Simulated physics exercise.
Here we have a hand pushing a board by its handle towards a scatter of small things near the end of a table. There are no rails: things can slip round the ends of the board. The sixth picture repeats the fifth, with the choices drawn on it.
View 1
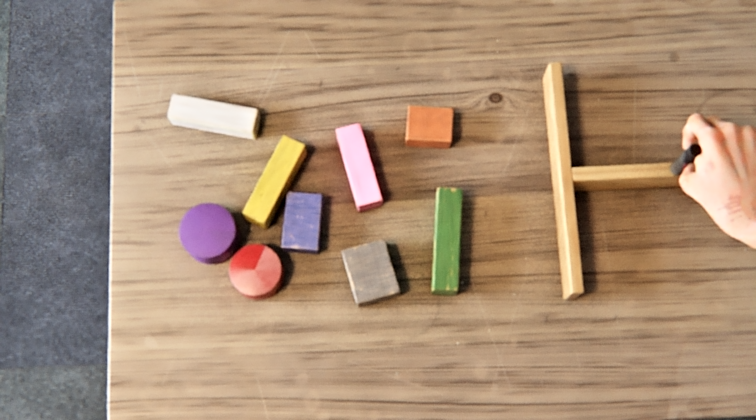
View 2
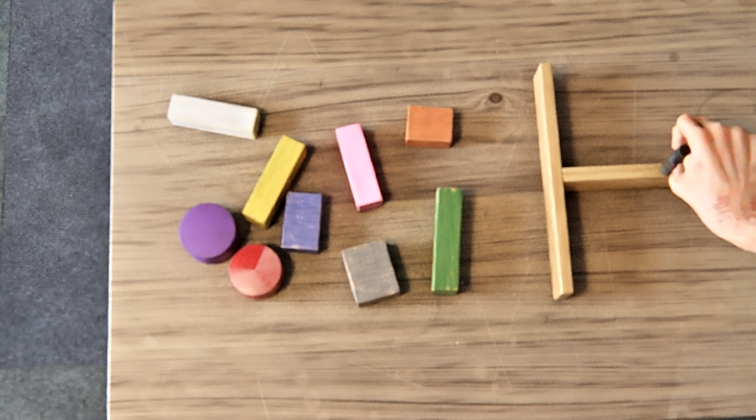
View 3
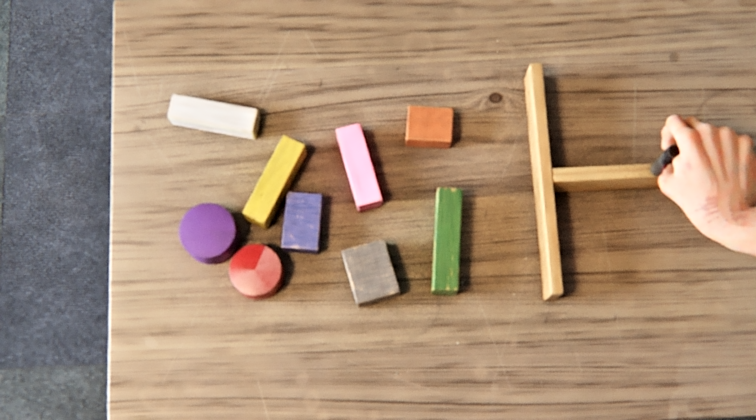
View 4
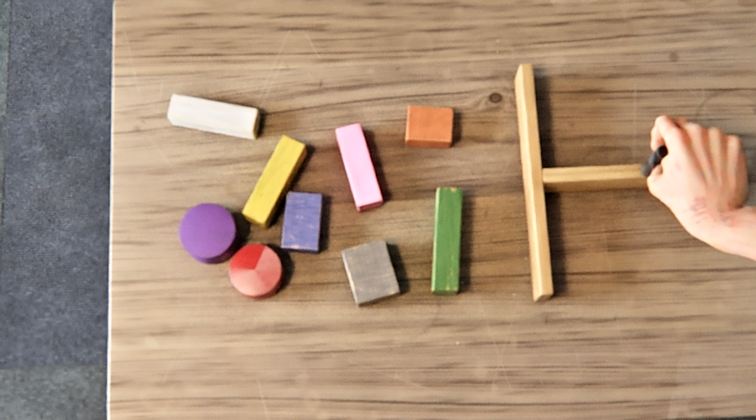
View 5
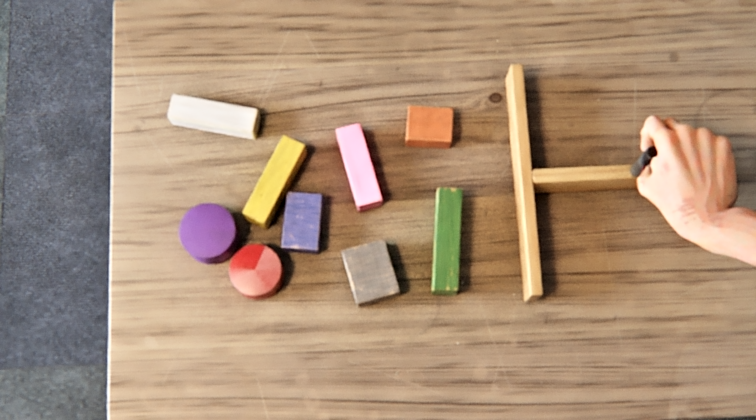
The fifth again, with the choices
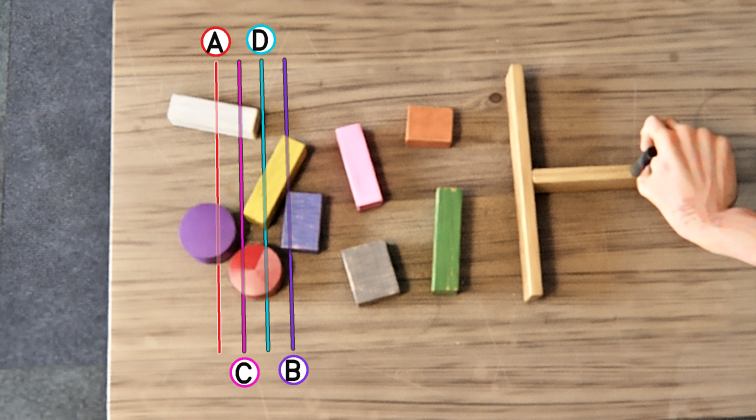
A hand holding a wooden T-shaped board by its handle slid it slowly a short way left across the table, toward a scatter of colourful blocks that stayed still, without touching any of them.
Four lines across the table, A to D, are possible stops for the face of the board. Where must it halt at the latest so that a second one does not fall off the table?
It should halt at A.
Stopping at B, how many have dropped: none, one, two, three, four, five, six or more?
In all, none.
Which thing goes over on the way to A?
It is the purple tin.
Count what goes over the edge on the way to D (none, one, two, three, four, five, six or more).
By then, none.
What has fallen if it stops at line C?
It is the purple tin.
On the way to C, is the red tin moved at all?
By then, yes.
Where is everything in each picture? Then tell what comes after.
In the first frame, orange block (429, 128); grey block (371, 274); white stick (215, 117).
In the second frame, board (557, 175); blue block (303, 223).
In the third frame, board (546, 175); yellow bar (276, 183).
In the fourth frame, board (536, 176); pink stick (359, 168).
In the fifth frame, board (527, 176); orange block (429, 128); grey block (371, 274); white stick (215, 117).
On the marked copy, A at (218, 202); B at (289, 199); C at (242, 201); D at (265, 200).
With A. Early on, board (415, 182); grey block (365, 273); orange block (382, 130).
Further on, board (304, 187); purple tin (166, 246); yellow bar (200, 181).
At the end, board (217, 191); purple tin over the edge; yellow bar (115, 184); one fallen.
As for the rest, B is within the limit but short; C is within the limit but short; D is within the limit but short.
